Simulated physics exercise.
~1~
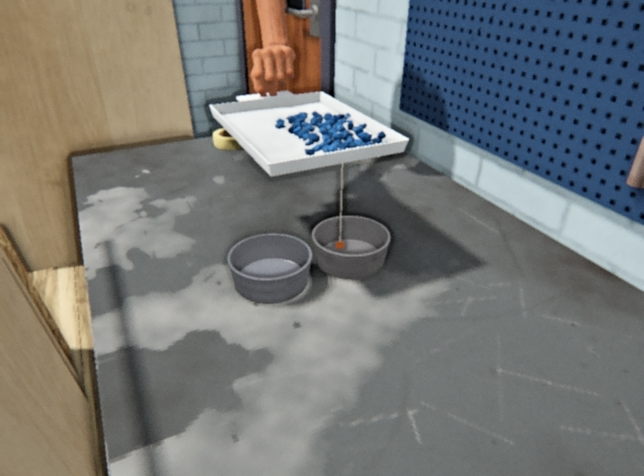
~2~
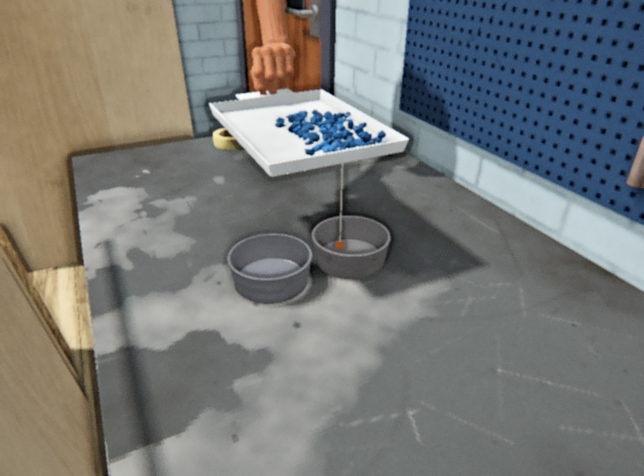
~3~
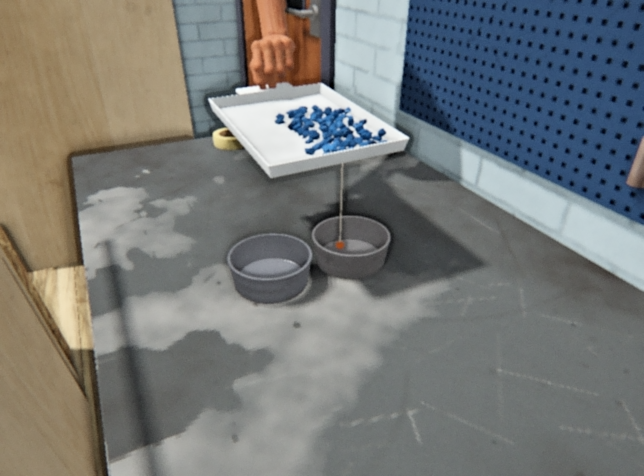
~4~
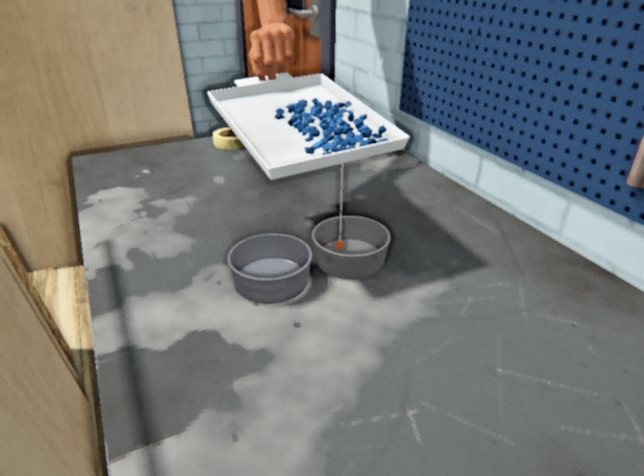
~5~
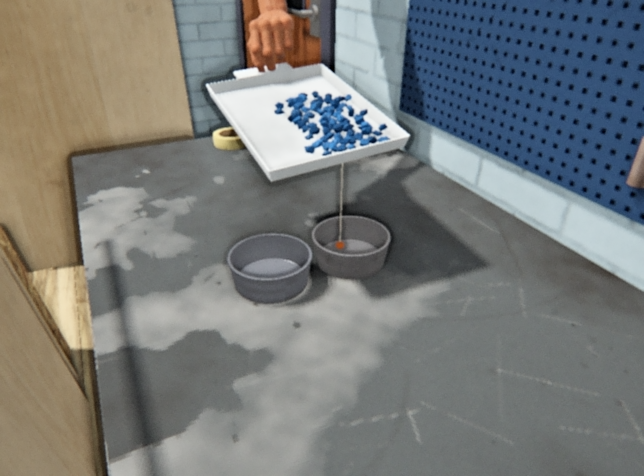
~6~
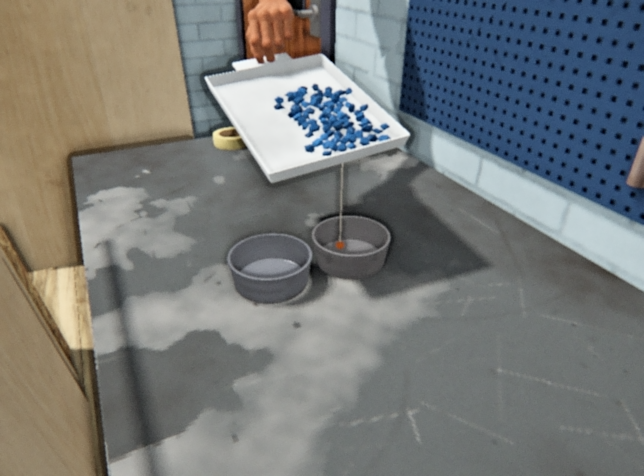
At first, a hand holds a shallow white tray of small blue stones almost level above two grey dishes on a table, with an orange bead hanging from a thread. Then the hand gradually raises the tray's far end, and the near edge dips slightly toward its left corner, while the stones barely shift.
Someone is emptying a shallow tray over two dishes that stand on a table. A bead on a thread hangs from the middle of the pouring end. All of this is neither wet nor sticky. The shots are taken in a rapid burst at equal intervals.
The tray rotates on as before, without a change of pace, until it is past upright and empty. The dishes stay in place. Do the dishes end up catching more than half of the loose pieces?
No.
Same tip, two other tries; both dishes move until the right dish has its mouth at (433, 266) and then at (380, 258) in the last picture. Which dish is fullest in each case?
The left of the pair the first time, the left of the pair the second.
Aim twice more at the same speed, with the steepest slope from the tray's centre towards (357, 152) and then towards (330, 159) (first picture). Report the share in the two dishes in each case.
The first try would leave around 0 per cent there, the second around 0 per cent.
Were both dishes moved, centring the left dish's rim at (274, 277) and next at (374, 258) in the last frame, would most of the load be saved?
For the two tries in order: Exceeding half, not as much as half.
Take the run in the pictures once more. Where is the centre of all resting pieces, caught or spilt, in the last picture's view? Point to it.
Near (294, 306).
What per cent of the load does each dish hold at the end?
In the left dish 30 per cent comes to rest, in the right dish 0 per cent.
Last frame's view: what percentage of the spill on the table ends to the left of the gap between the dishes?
Share to the left: Near 60 per cent.
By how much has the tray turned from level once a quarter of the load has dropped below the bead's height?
It is at around 100 degrees by then.
Soon, tray tipped steeply; nearly all on the tray; a stray few in the air.
A while on, tray tipped right over; most on the tray; a stray few in the left dish; a small part outside both; a stray few in the air.
Towards the end, tray tipped past a quarter turn; about a third in the left dish; about two thirds outside both.
Finally, tray tipped past a quarter turn; about a third in the left dish; none in the right dish; about two thirds outside both.
